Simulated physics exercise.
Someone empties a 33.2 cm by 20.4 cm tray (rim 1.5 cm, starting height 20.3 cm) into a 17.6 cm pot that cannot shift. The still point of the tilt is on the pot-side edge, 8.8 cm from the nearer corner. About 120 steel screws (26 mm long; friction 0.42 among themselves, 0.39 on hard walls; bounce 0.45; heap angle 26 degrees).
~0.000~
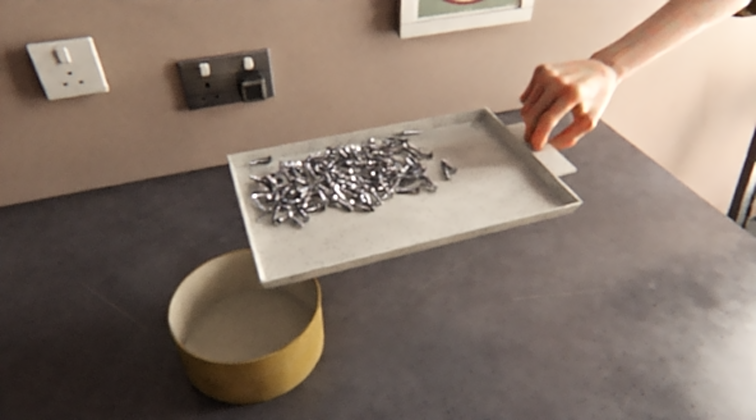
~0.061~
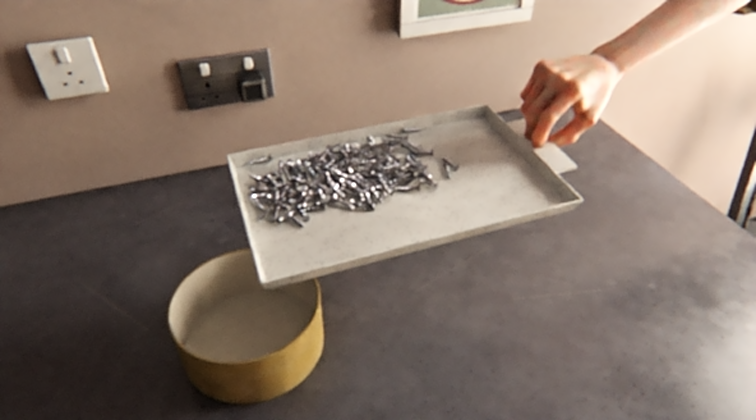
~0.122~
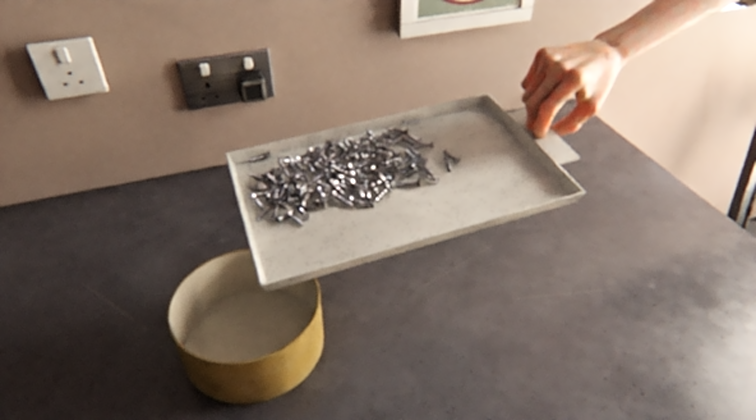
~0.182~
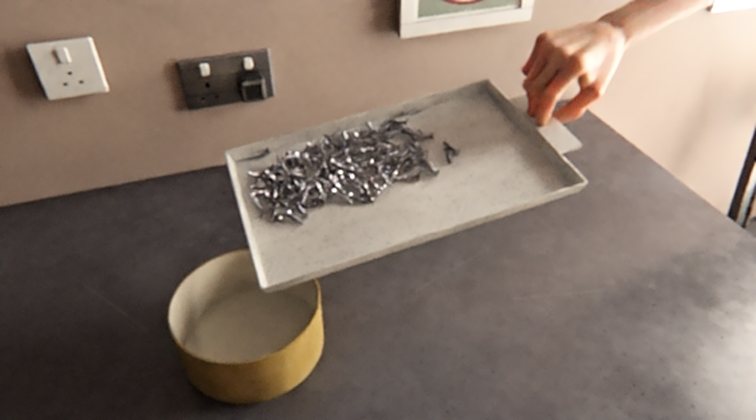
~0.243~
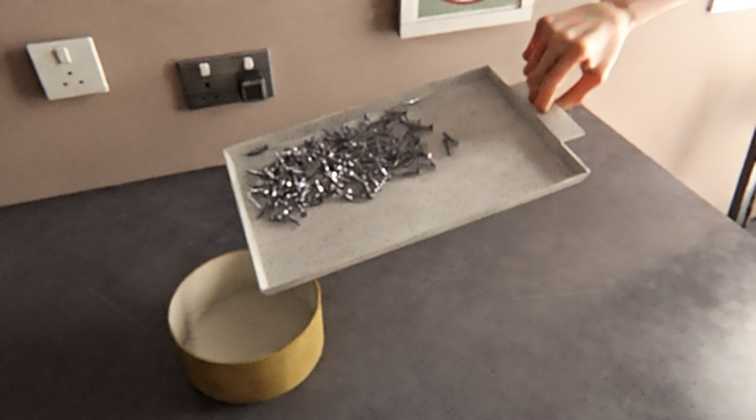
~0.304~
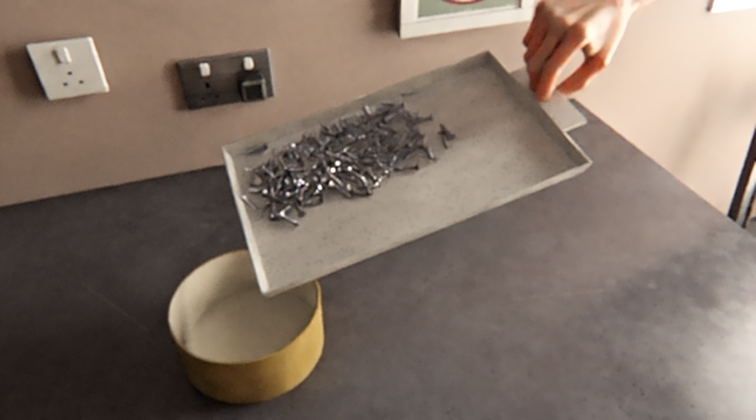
On a dark grey countertop beside a wall with sockets, a hand gradually raises the right end of a pale tray of small metal screws above a round yellow pot, while the screws stay heaped toward the left.
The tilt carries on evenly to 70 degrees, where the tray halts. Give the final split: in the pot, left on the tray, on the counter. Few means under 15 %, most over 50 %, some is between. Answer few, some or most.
Pot some, tray few, counter most.
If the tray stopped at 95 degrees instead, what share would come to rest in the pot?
It would be near 35 per cent.
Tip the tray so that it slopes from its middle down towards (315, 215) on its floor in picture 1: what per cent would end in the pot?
Some 70 per cent.
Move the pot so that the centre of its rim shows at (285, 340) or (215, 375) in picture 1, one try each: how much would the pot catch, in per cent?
Some 90 and 85 per cent.
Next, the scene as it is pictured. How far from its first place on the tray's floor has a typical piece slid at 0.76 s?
Some 9 cm.
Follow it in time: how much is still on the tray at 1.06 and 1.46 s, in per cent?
About 80, 30.
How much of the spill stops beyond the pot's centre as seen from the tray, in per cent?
Roughly 50 per cent.
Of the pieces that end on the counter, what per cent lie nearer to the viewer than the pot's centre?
About 100 per cent.
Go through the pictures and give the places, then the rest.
Tray tilt 0 degrees, front corners at (265, 277) and (576, 200); middle of the pieces at (346, 172); pot at (245, 300), in the first picture.
Tray tilt 1 degrees, front corners at (265, 277) and (576, 198); middle of the pieces at (346, 171), in the second picture.
Tray tilt 4 degrees, front corners at (265, 280) and (578, 190), lowest corner left front; middle of the pieces at (345, 167), in the third picture.
Tray tilt 7 degrees, front corners at (265, 282) and (581, 180), lowest corner left front; middle of the pieces at (344, 161), in the fourth picture.
Tray tilt 11 degrees, front corners at (265, 285) and (583, 171), lowest corner left front; middle of the pieces at (343, 156), in the fifth picture.
Tray tilt 14 degrees, front corners at (265, 287) and (584, 161), lowest corner left front; middle of the pieces at (341, 152); pot at (245, 300). The tray's pace is about 60 degrees a second, in the sixth picture.
After 0.76 s, tilt 41 degrees; the tray holds 100 %, the pot 0 %.
After 1.06 s, tilt 59 degrees; the tray holds 80 %, the pot 5 %.
After 1.46 s, tilt 70 degrees; the tray holds 30 %, the pot 20 %.
At rest (3.0 s), pot 30 %, tray 0 %, counter 70 %.
